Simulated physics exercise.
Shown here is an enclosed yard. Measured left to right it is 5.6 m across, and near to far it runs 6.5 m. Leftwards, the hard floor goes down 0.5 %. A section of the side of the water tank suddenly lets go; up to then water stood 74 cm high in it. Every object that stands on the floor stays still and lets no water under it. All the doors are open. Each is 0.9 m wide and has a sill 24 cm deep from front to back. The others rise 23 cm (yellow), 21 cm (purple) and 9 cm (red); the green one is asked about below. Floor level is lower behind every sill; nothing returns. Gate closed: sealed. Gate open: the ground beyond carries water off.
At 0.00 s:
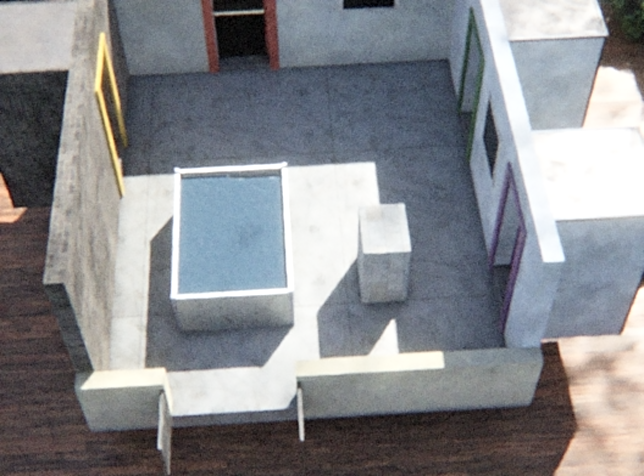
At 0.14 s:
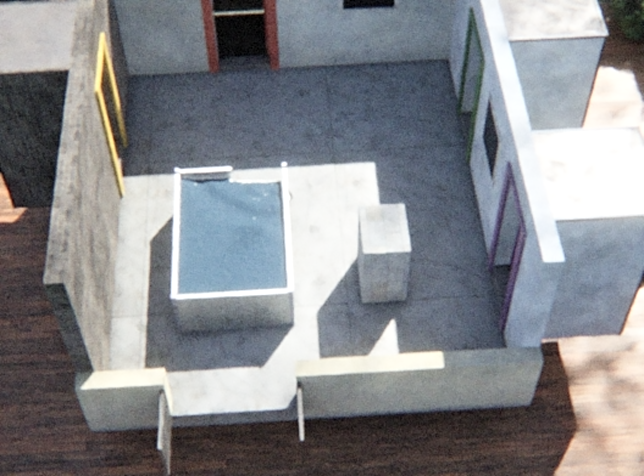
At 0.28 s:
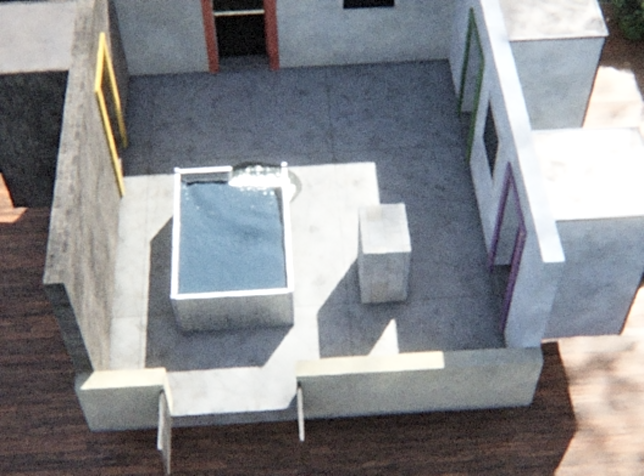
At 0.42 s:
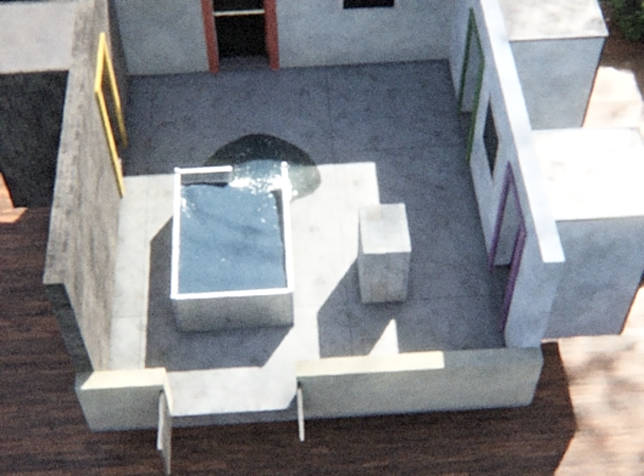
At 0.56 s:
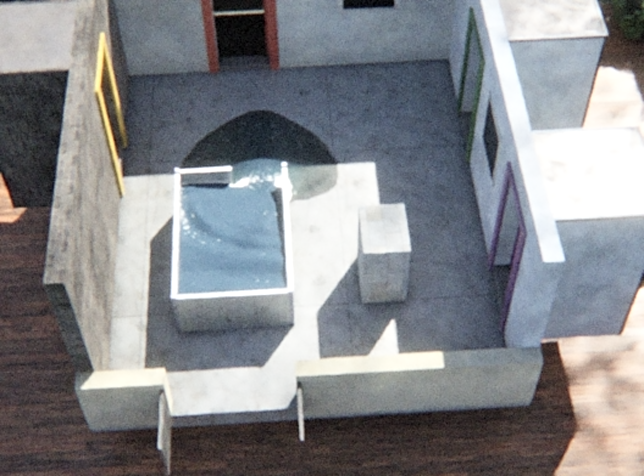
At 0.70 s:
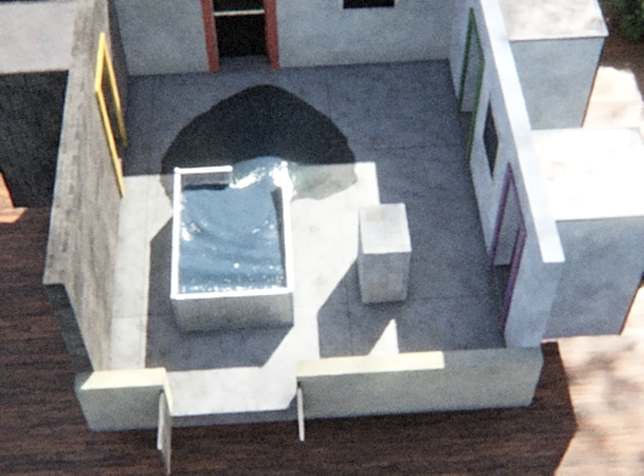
In an enclosed yard, water pours from the tank's far side and spreads across the floor.
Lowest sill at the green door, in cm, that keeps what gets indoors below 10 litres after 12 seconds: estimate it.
My estimate is 6.5 cm.
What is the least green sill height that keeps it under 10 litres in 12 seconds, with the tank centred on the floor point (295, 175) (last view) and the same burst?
Then it needs to be around 8.0 cm high.
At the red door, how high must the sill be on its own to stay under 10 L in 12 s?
Roughly 24 cm at the red door.
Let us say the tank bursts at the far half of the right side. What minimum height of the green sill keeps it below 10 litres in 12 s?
That way, roughly 19 cm.
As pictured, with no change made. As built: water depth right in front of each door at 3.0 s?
Centimetres: Green = 7, yellow = 2, purple = 0, red = 20.
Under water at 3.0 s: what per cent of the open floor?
Close to 40 per cent is wet.
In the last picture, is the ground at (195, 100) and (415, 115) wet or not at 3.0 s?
First soaked, then soaked.
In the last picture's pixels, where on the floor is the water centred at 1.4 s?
The balance point sits at roughly (247, 221).
After 1.4 s water covers 35 % of the floor, deepest (35 cm) near (259, 194); it has not reached the green door.
After 3.0 s water covers 40 % of the floor, deepest (28 cm) near (438, 59); 7 cm at the green door, 0 litres in over its 11 cm sill.
After 12.0 s water covers 100 % of the floor, deepest (10 cm) near (109, 381); 5 cm at the green door, 0 litres in over its 11 cm sill.
At the green door as built, the water arrived by 2.2 s and peaked near 10 cm at 3.4 s.
With a sill of 6 cm, 16 litres would have come in within the 12 s; with 8 cm, 4 litres. So under 10 litres takes about 6.5 cm.
